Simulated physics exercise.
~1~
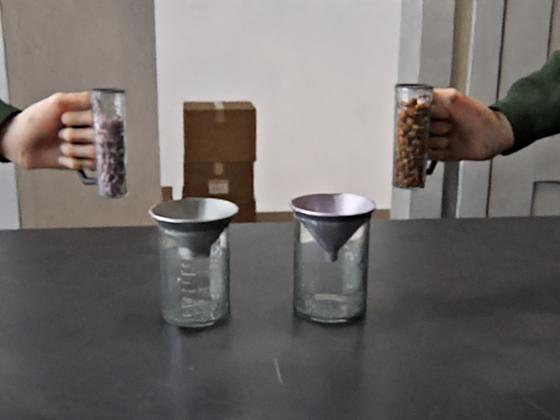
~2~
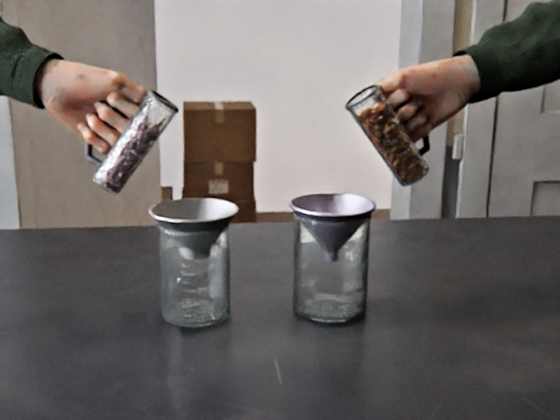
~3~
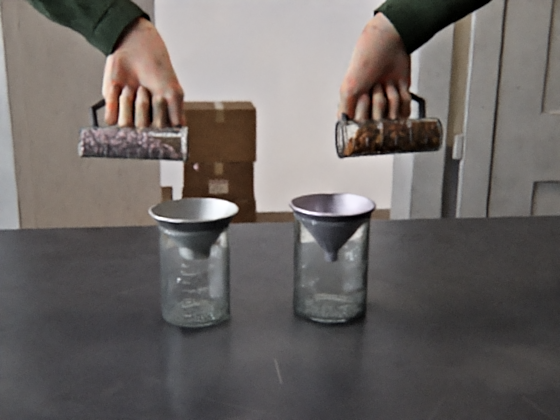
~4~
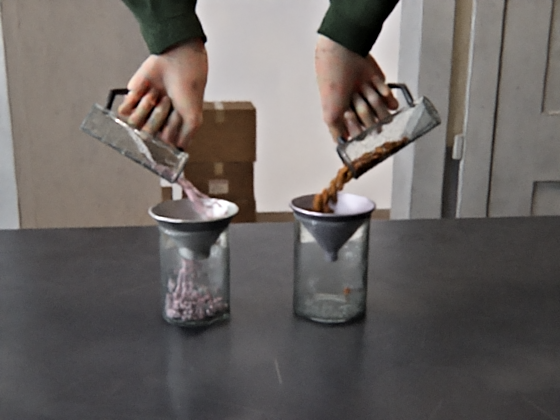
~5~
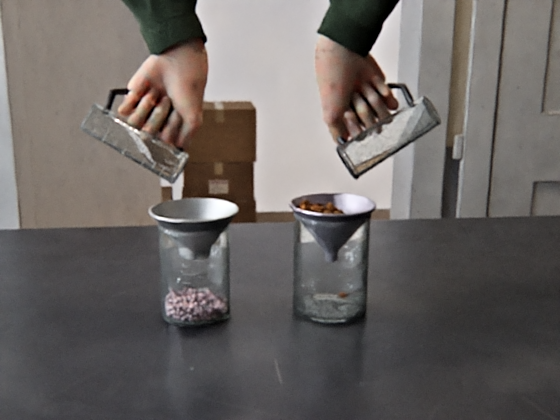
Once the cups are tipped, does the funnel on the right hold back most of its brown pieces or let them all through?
The right funnel holds most of its brown pieces back, with just a few down in the jar. The left funnel lets all its pink bits through.
On a dark table, hands emptying cups into funnels, pink bits draining through the left, brown pieces mostly staying in the right.
